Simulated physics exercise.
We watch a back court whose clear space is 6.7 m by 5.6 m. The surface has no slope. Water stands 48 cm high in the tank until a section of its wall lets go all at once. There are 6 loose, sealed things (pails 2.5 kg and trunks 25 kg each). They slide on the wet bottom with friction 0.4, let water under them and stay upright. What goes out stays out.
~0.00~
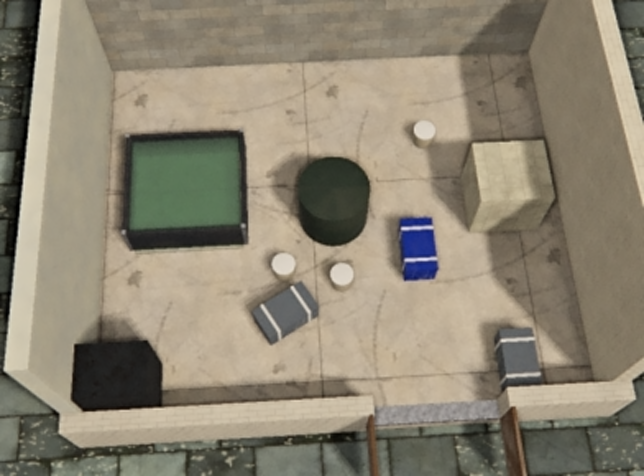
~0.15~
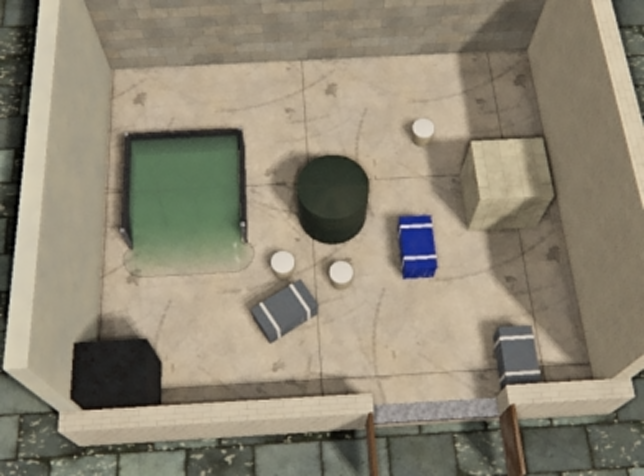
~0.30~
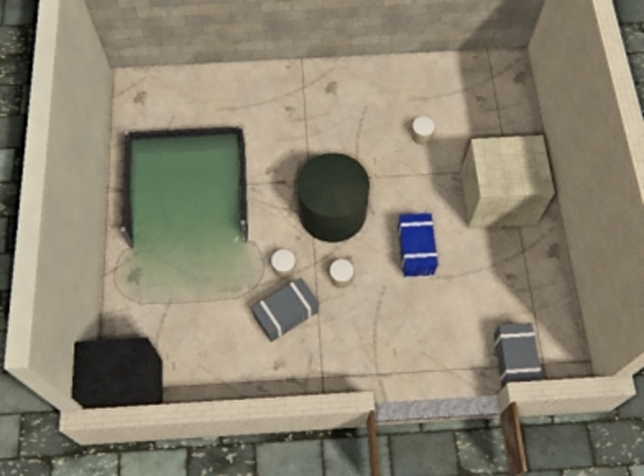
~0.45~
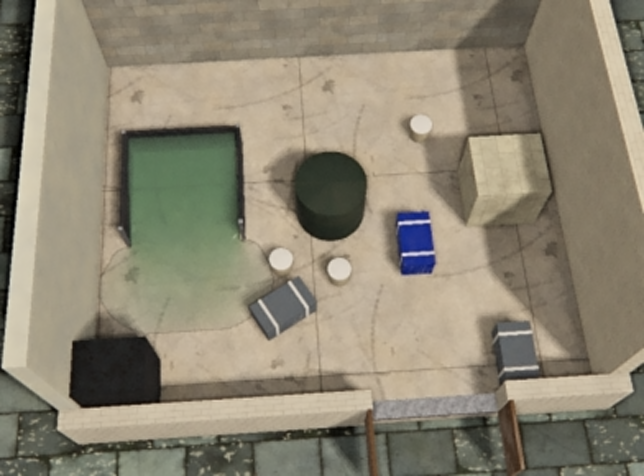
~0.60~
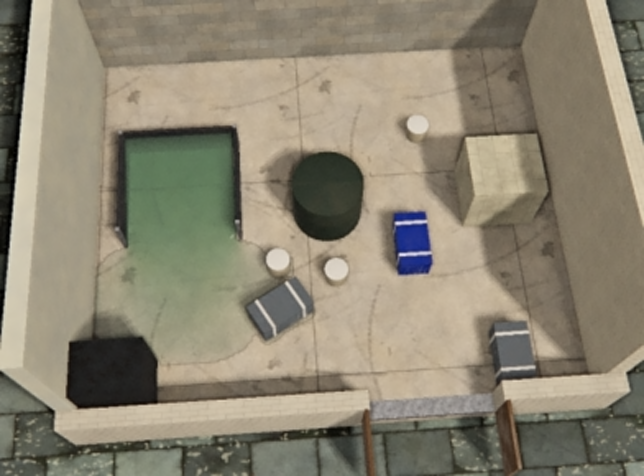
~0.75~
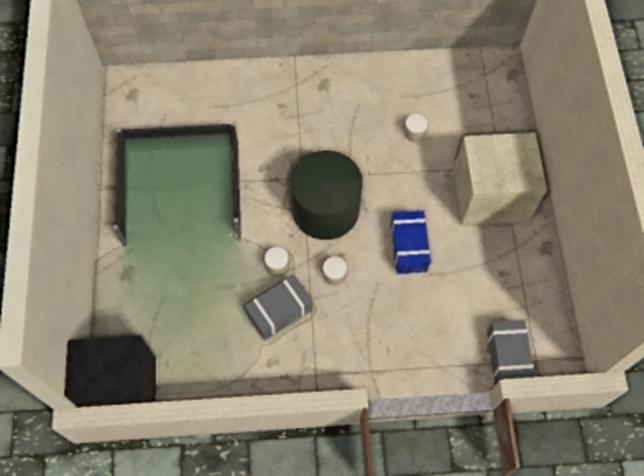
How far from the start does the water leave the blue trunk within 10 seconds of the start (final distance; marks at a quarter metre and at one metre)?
The blue trunk is nudged along.
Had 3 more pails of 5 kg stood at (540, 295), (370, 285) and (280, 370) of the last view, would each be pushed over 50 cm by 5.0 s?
In turn: Under, past it, over.
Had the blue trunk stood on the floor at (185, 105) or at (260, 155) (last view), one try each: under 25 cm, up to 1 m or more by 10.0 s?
In turn: It stays put; it barely shifts.
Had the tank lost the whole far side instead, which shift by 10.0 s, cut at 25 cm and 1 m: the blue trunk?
Then the blue trunk stays put.
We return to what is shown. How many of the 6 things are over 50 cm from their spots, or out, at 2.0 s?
1 of them.
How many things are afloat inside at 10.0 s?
1 of them.
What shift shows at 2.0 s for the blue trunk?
About 0 cm.
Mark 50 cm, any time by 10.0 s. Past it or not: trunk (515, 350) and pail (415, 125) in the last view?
In that order: Past it, under.
After 2.0 s the blue trunk is near (412, 237), 0.0 m from its start, aground; 0 of 6 are out; 0 afloat.
After 4.5 s the blue trunk is near (423, 231), 0.2 m from its start, aground; 0 of 6 are out; 1 afloat.
After 7.0 s the blue trunk is near (450, 218), 0.6 m from its start, aground; 0 of 6 are out; 2 afloat.
After 10.0 s the blue trunk is near (448, 218), 0.6 m from its start, aground; 0 of 6 are out; 1 afloat.
